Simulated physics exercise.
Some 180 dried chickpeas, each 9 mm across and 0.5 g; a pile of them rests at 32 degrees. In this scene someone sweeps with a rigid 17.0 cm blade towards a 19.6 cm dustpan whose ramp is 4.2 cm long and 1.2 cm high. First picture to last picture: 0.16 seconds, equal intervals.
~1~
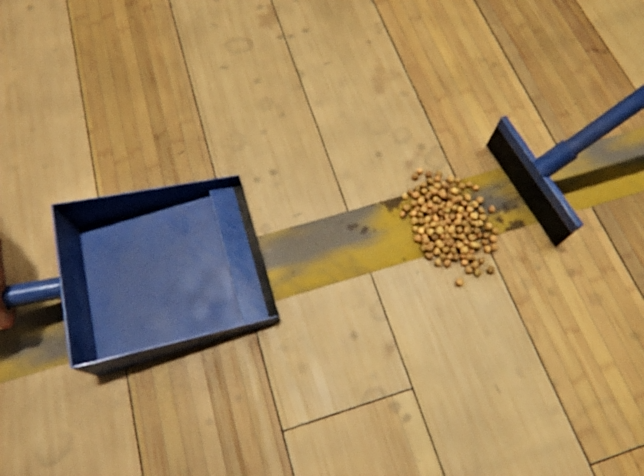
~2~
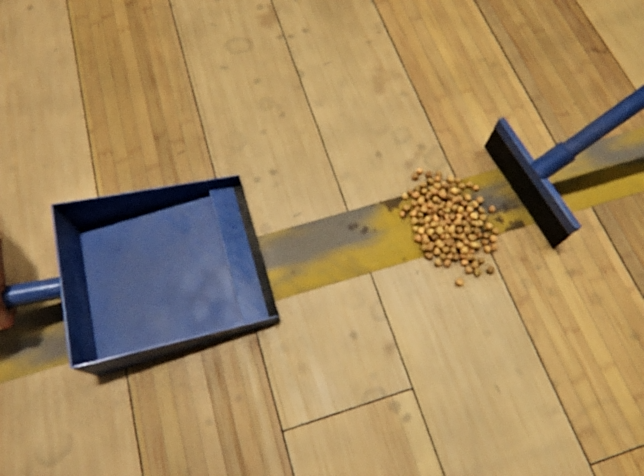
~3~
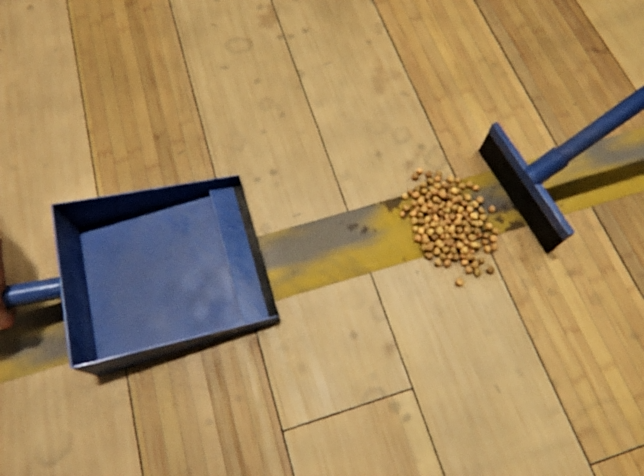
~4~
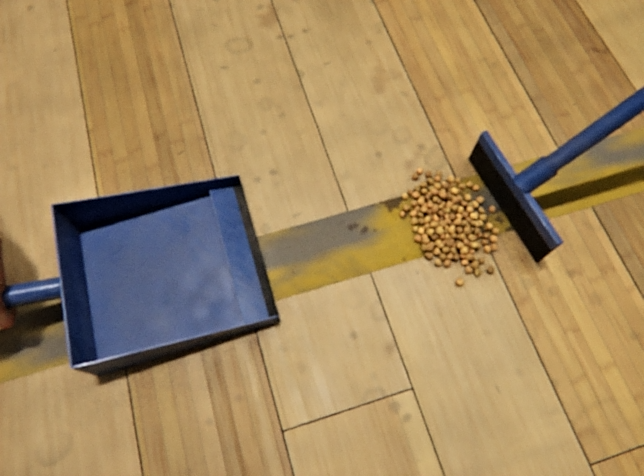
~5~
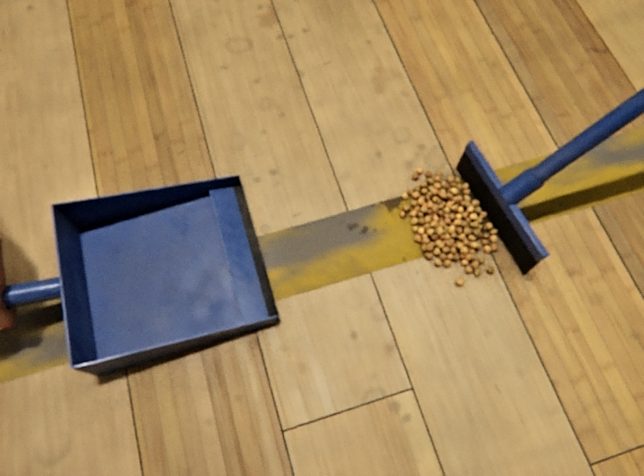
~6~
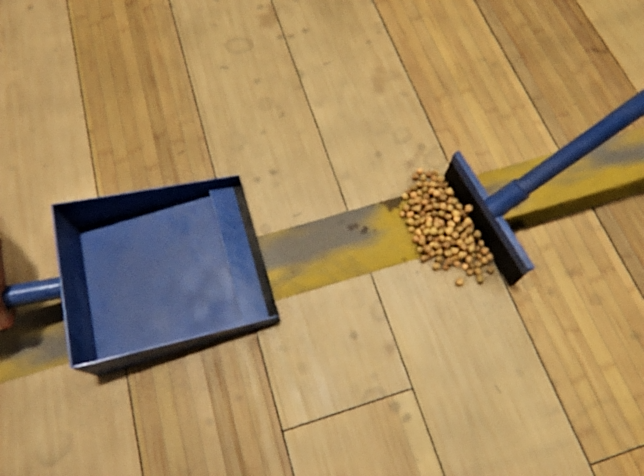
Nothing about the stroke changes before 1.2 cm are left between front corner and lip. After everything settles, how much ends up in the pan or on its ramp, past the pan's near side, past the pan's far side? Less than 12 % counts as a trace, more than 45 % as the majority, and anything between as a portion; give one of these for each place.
Pan - a trace, near side - the majority, far side - a trace.
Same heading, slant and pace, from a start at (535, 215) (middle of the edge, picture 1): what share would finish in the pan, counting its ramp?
0 per cent, roughly.
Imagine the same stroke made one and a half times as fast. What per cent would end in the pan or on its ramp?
I'd put it at roughly 10 per cent.
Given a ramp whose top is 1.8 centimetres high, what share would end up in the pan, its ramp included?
That change would give about 5 per cent.
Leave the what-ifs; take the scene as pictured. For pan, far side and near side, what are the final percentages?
Final shares - pan: 5%, near side: 55%, far side: 0%.
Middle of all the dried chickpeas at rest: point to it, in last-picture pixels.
Centre at rest, approx.: (269, 359) px.
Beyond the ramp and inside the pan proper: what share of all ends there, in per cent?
Around 5 in a hundred.
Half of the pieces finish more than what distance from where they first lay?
It works out to roughly 32 cm.
Then, 0.19 s after the last picture, middle of the blade 15 cm from the lip; 0 % over the lip, far side 0 %, near side 35 %.
Then, 0.31 s after the last picture, middle of the blade 6 cm from the lip; 0 % over the lip, far side 0 %, near side 55 %.
Then, 0.56 s after the last picture, middle of the blade 2 cm from the lip; 5 % over the lip, far side 0 %, near side 55 %.
In the end, pan 5 %, near side 55 %, far side 0 %, in front of the lip or behind the blade 35 %.
